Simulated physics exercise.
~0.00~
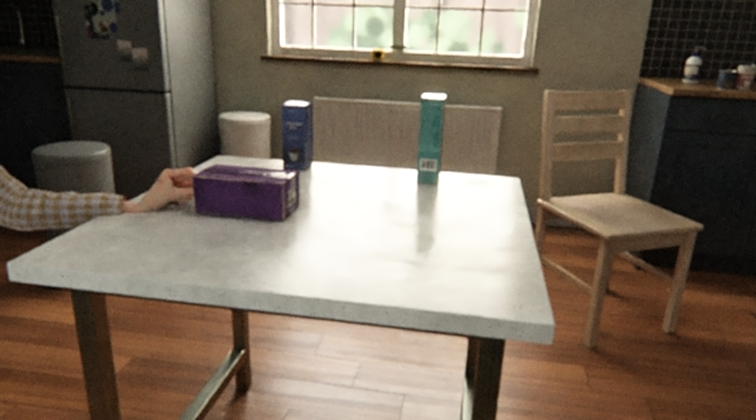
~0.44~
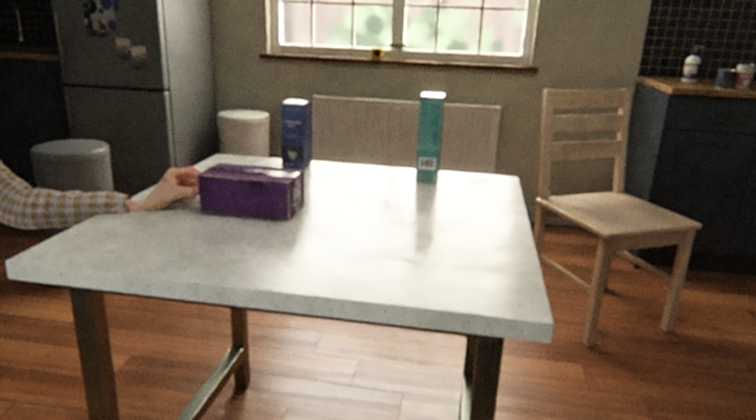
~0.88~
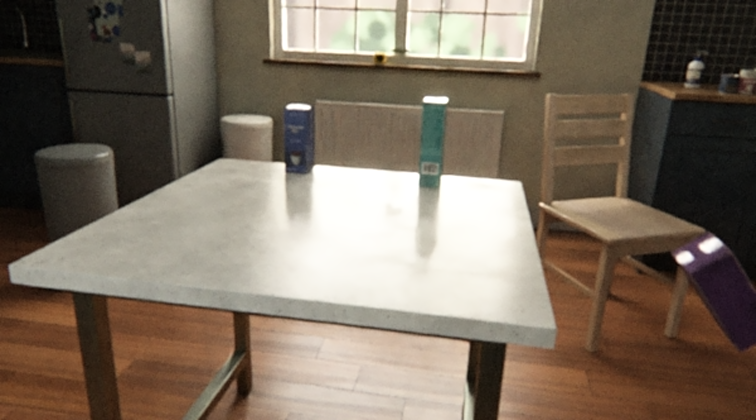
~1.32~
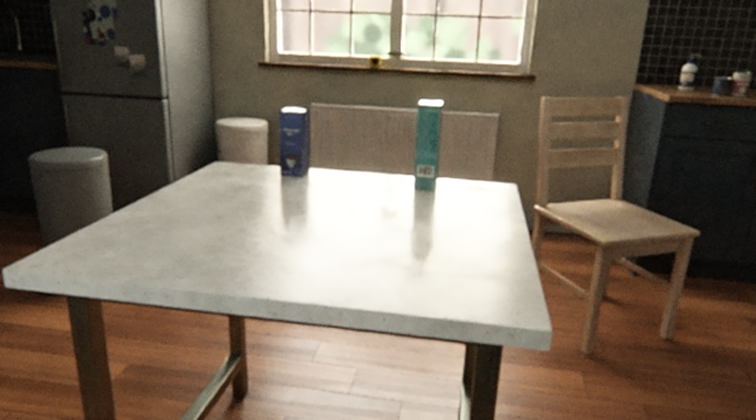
At the start, a hand in a checked sleeve reaches in from the left and touches a purple box on a pale kitchen table, with a blue carton and a turquoise carton standing near the far edge. The purple box then moves slightly to the right, the hand still beside it. Next, the box is beyond the table's right side, tilted in the air in front of the wooden chair, and the hand is gone from view. Finally, the purple box is out of sight, off the table, while both cartons still stand in their places.
